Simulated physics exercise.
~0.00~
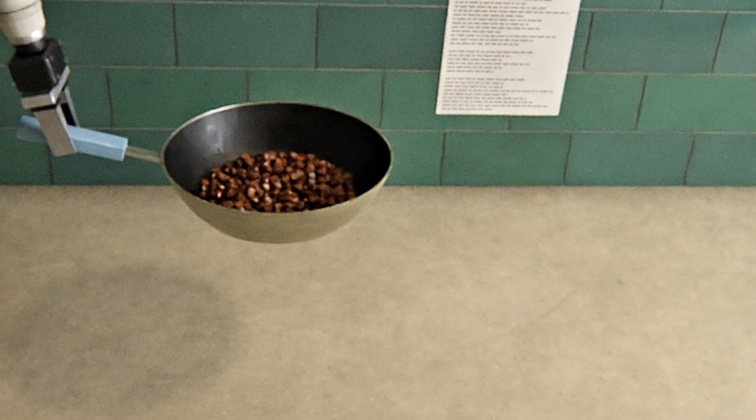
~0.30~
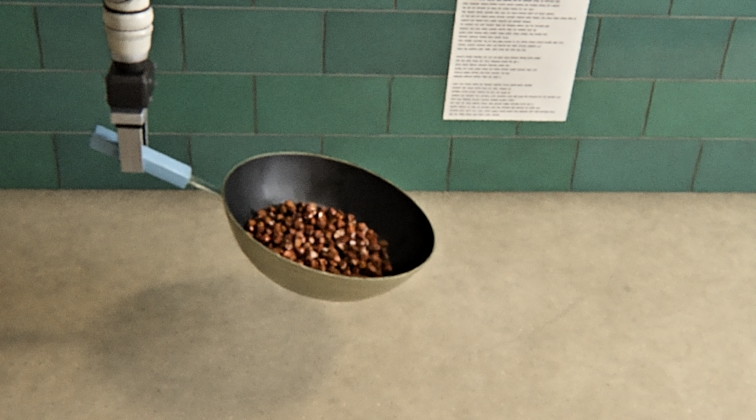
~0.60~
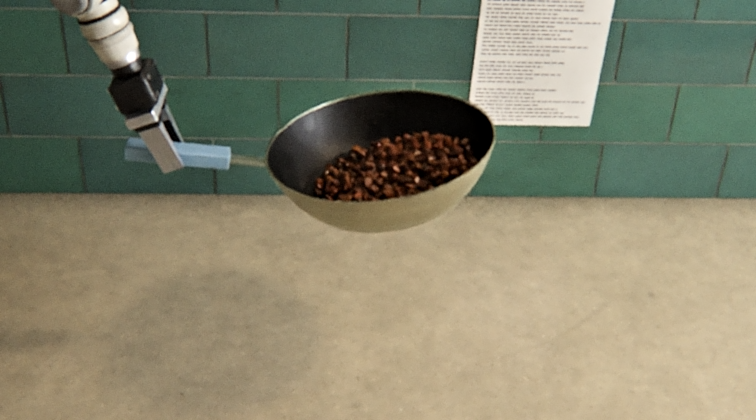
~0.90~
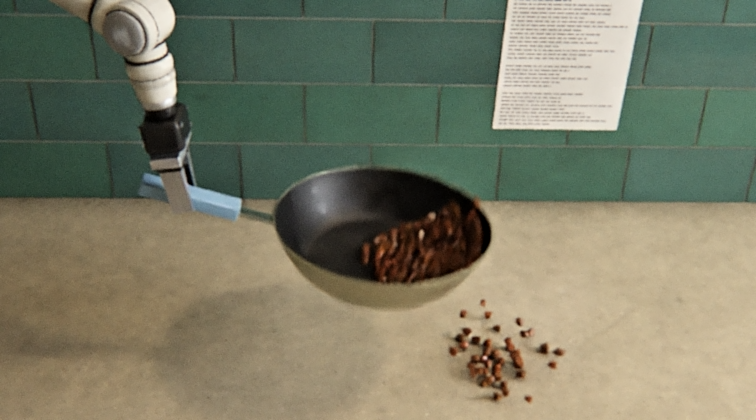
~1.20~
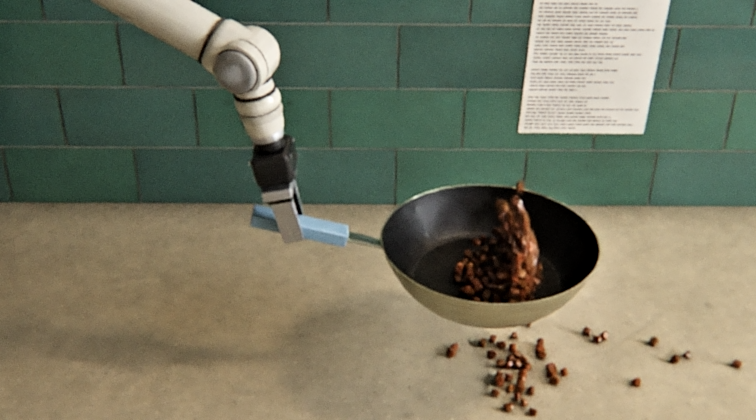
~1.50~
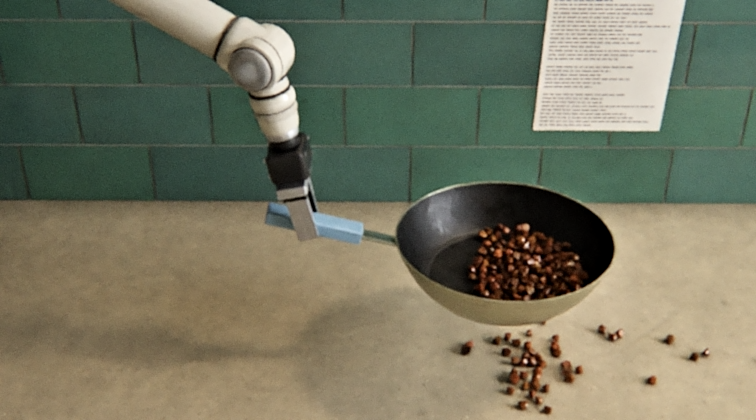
A white robot arm with a dark gripper reaches in from the upper left, holding a black-lined frying pan by its light blue handle above a beige countertop, seen from slightly above. Behind it are green wall tiles and a sheet of printed paper, and a heap of reddish-brown pellets lies in the pan. The arm carries the pan rightward, dipping and tipping it, then raising it as the pellets shift. As the pan drops again, some pellets spill onto the counter beyond its right side. The rest surge up inside and settle, leaving most in the level pan and a scattering below.
